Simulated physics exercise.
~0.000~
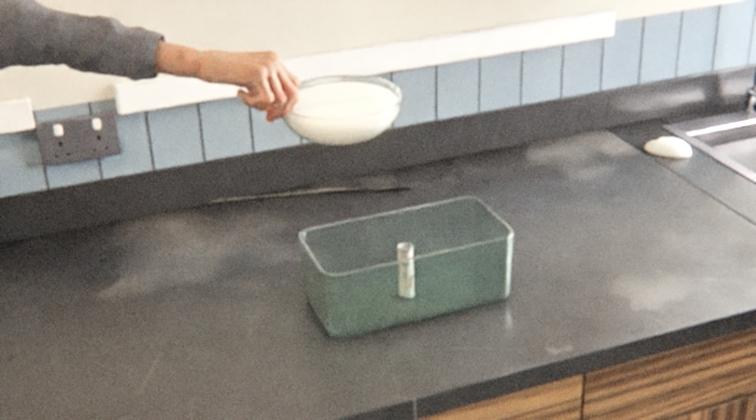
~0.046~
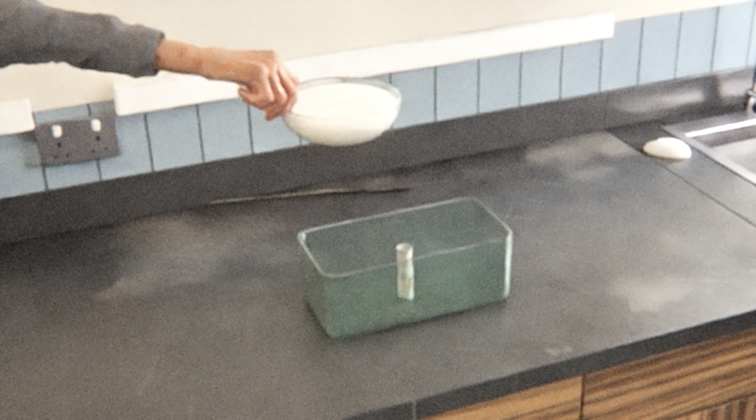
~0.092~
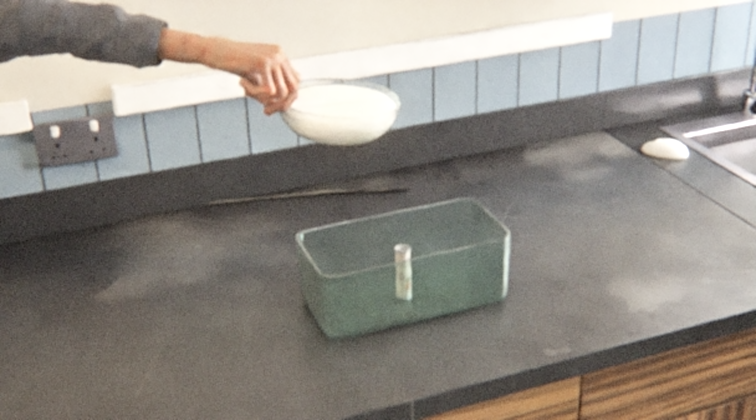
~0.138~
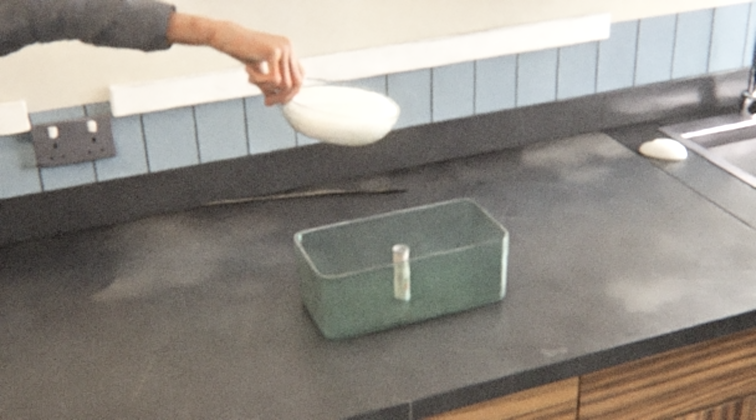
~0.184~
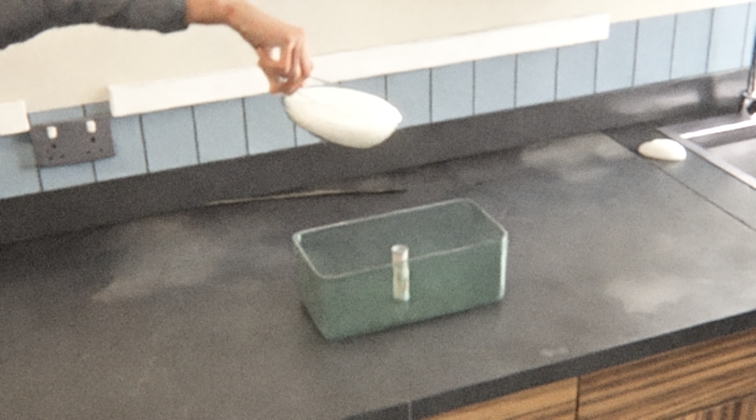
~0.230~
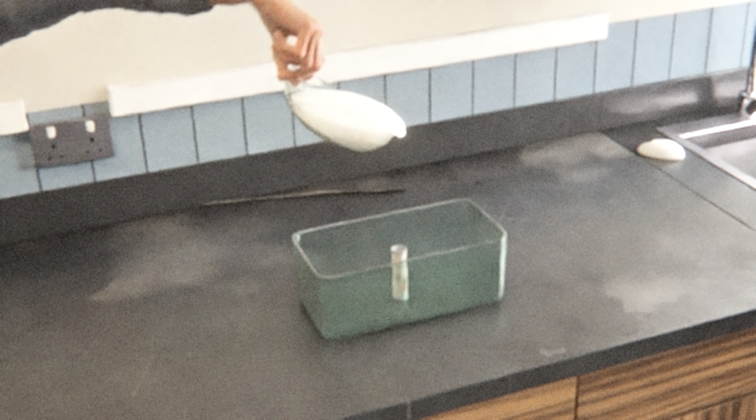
A glass bowl of milk, held up by a hand above a dark counter, tilted steadily down to the right over a clear, empty basin with a small upright tin inside.
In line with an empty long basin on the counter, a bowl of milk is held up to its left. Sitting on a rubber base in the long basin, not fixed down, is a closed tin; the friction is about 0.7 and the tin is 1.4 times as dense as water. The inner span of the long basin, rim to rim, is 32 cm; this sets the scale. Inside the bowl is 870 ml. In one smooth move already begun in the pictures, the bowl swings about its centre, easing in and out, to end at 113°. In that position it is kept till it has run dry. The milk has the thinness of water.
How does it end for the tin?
The tin goes down.
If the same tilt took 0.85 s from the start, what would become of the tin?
In that case the tin overturns.
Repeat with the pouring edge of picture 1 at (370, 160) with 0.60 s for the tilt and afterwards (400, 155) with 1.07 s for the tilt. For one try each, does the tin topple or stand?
Trial 1 - tin tips; trial 2 - tin tips.
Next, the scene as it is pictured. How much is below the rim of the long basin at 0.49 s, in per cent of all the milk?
Roughly 42 per cent.
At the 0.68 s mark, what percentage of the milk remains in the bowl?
About 0 % is still there.
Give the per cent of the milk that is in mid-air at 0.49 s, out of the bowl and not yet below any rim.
It comes to about 56 percent.
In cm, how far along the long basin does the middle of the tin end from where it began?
It finishes around 6.0 cm from where it began.
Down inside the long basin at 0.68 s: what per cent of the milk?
I'd say roughly 74 in a hundred of it.
Then, 0.49 s in, the tilt is 104° and 1 per cent is still to pour; the tin stands where it began.
Then, 0.68 s in, the tilt is 113° and 0 per cent is still to pour; the tin leans 35°.
Then, 0.88 s in, the tilt is 113° and 0 per cent is still to pour; the tin lies on its side.
Then, 1.10 s in, the tilt is 113° and 0 per cent is still to pour; the tin lies on its side.
Finally, the tin lies on its side.
